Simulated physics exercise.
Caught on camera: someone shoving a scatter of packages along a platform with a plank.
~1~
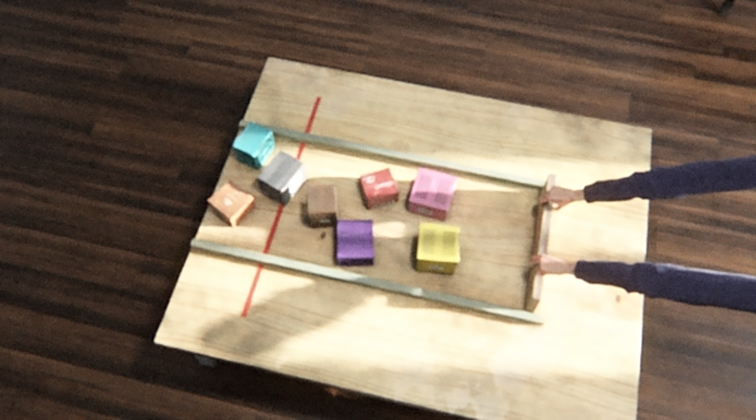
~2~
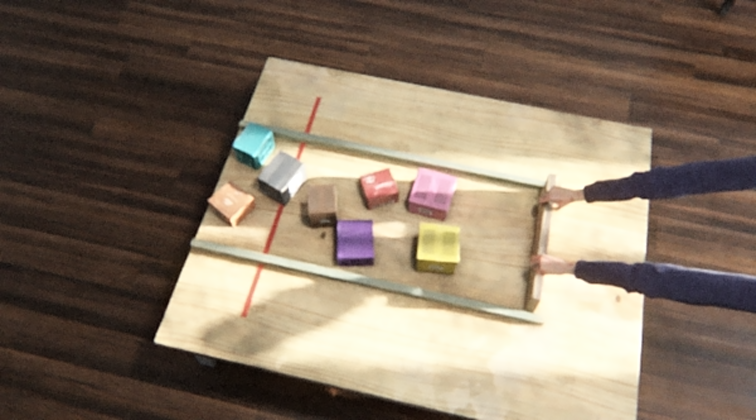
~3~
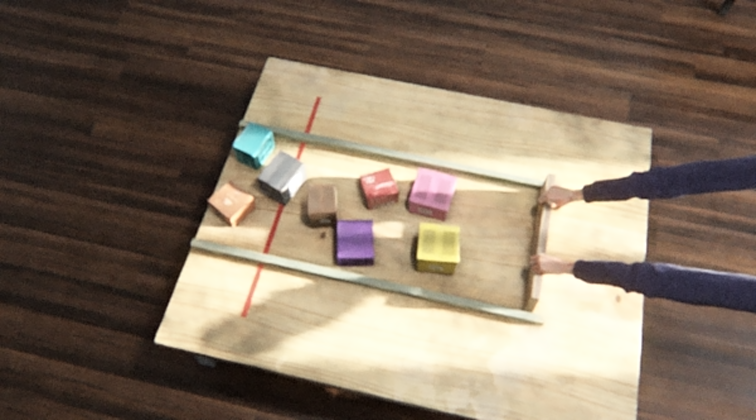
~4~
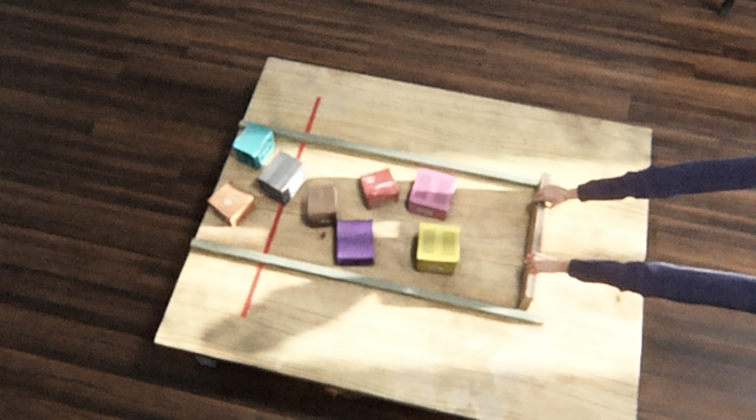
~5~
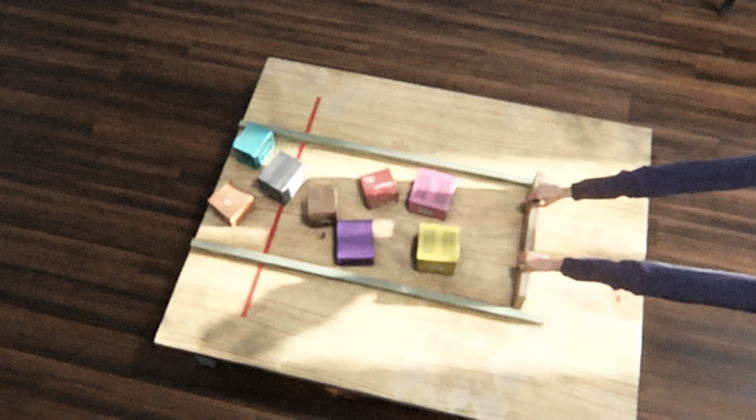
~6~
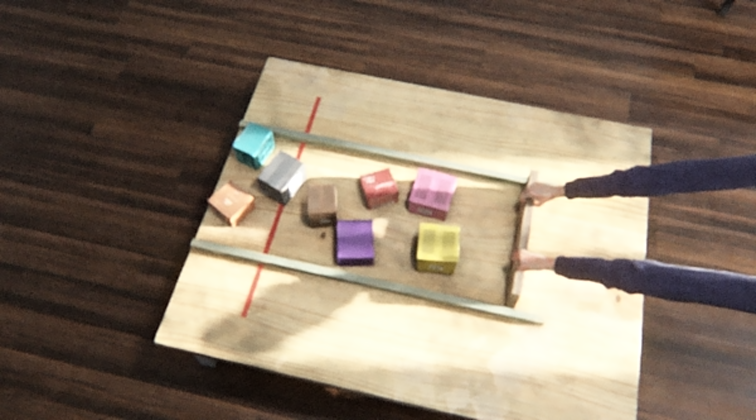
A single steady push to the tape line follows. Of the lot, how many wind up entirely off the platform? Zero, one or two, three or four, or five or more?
Entirely off: Three or four.
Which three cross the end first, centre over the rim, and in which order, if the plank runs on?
You'd see the turquoise crate first, then the orange box, then the grey parcel.
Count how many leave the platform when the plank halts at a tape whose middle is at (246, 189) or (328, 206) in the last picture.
Ground tally per try: 6 / 0.
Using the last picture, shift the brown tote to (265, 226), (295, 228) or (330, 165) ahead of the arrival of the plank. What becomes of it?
Going through the three places, it drops down; drops down; drops down.
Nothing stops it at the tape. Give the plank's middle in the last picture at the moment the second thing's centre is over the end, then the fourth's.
First roughly (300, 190), later roughly (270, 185).
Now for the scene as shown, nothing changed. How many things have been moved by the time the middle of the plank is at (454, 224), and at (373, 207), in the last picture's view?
Respectively 1 and 5.
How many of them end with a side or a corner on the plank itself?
2 in contact.
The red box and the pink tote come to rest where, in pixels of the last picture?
You'll find the red box at roughly (244, 150) and the pink tote at roughly (274, 162).
Soon after, none off yet; orange box at rest near (232, 204); turquoise crate at rest near (254, 146); grey parcel at rest near (283, 178).
In the end, the number that fall off is three or four; gone, grey parcel, turquoise crate and orange box.
